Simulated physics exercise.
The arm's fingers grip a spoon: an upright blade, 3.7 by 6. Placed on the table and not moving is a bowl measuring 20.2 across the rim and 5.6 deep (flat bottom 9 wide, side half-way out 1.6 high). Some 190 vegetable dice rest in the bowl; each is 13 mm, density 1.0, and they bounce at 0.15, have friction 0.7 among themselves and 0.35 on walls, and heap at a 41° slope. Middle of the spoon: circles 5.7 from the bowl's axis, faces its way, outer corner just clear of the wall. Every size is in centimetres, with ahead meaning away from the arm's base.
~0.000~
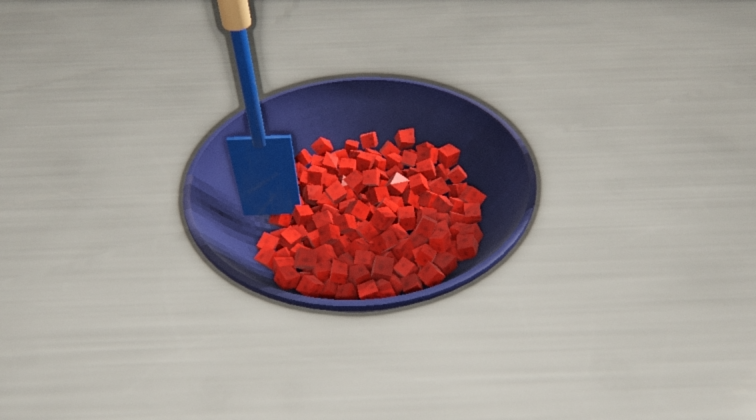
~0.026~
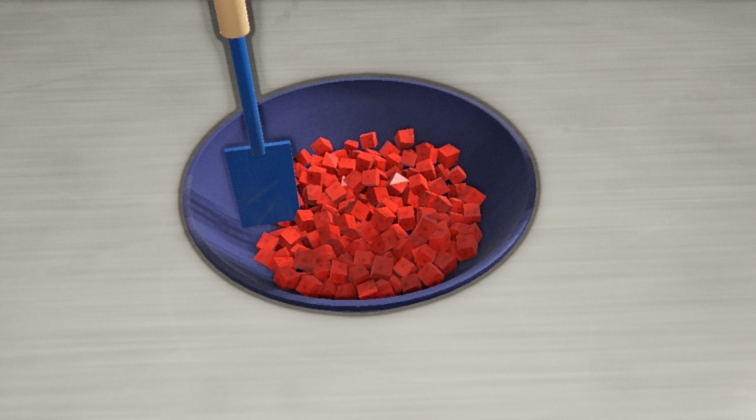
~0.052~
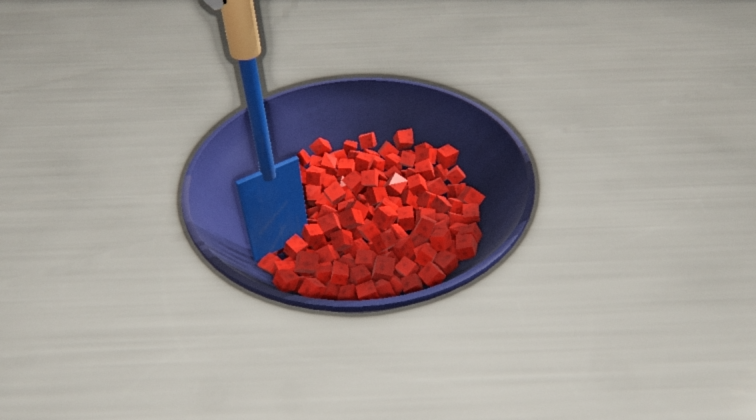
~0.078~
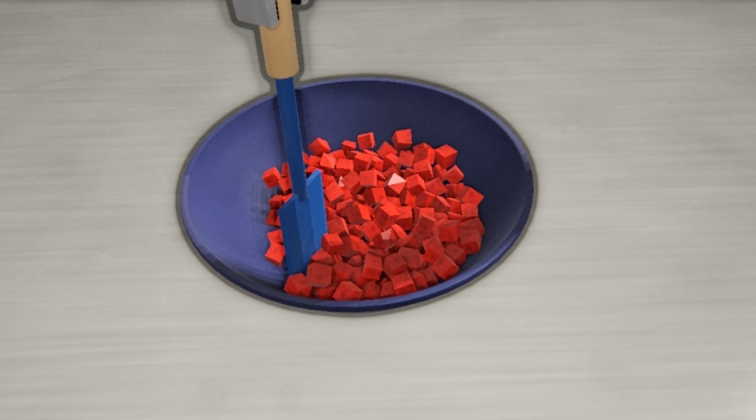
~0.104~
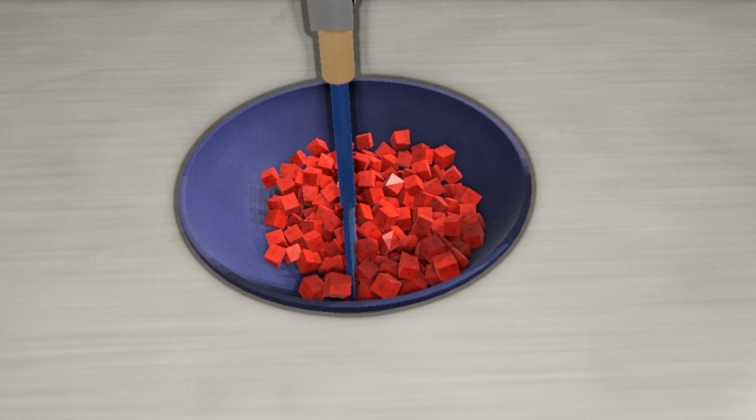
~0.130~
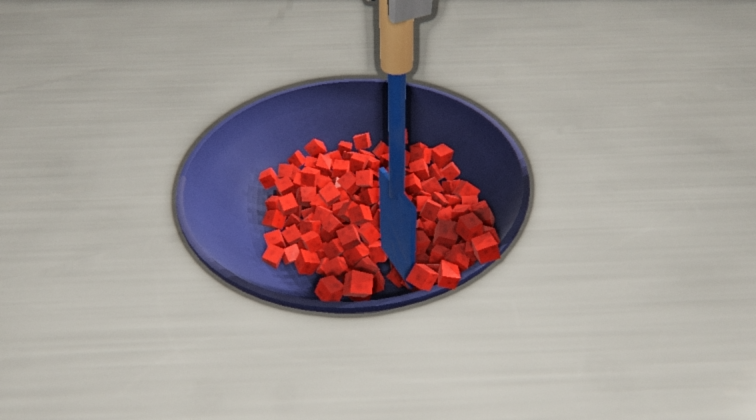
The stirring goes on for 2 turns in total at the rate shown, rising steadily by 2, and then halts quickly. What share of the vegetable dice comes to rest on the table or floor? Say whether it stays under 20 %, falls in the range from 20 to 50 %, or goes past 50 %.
The share falls from 20 to 50 %.
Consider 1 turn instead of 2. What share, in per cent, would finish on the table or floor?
That would give some 15 percent.
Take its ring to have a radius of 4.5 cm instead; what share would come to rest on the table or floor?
Then about 30 %.
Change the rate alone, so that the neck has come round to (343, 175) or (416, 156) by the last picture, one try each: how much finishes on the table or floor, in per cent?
About 30 per cent, then about 40 per cent.
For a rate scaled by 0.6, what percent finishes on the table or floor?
Some 20 per cent.
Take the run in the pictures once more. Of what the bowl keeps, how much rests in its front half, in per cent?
I'd put it at roughly 55 per cent.
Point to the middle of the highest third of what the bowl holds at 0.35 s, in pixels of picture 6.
Near (264, 192).
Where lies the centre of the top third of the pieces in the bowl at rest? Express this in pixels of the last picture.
It is centred around (344, 219).
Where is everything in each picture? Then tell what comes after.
In the first picture, the spoon neck at (254, 116), 0° round; upper third of the load around (378, 210), from x 270 to 475, top at y 140; 192 in the bowl.
In the second picture, the spoon neck at (253, 124), 9° round; upper third of the load around (378, 211), from x 265 to 470, top at y 140.
In the third picture, the spoon neck at (263, 147), 33° round; upper third of the load around (369, 213), from x 270 to 470, top at y 140.
In the fourth picture, the spoon neck at (297, 167), 61° round; upper third of the load around (385, 227), from x 275 to 470, top at y 140.
In the fifth picture, the spoon neck at (346, 174), 88° round; upper third of the load around (397, 225), from x 270 to 475, top at y 140.
In the sixth picture, the spoon neck at (397, 165), 115° round; upper third of the load around (421, 220), from x 270 to 485, top at y 140; 191 in the bowl, 1 in flight or on the tool.
After 0.35 s, 349° round, highest piece 10 above the table; 149 in the bowl, 23 on the table or floor, 20 in flight or on the tool.
After 0.58 s, 222° round, highest piece 5 above the table; 138 in the bowl, 54 on the table or floor.
After 0.89 s, 0° round, highest piece 4 above the table; 138 in the bowl, 54 on the table or floor.
After 1.59 s, 0° round, highest piece 4 above the table; 138 in the bowl, 54 on the table or floor.
In the end, 138 in the bowl, 54 on the table or floor. That is 28 % on the table or floor.
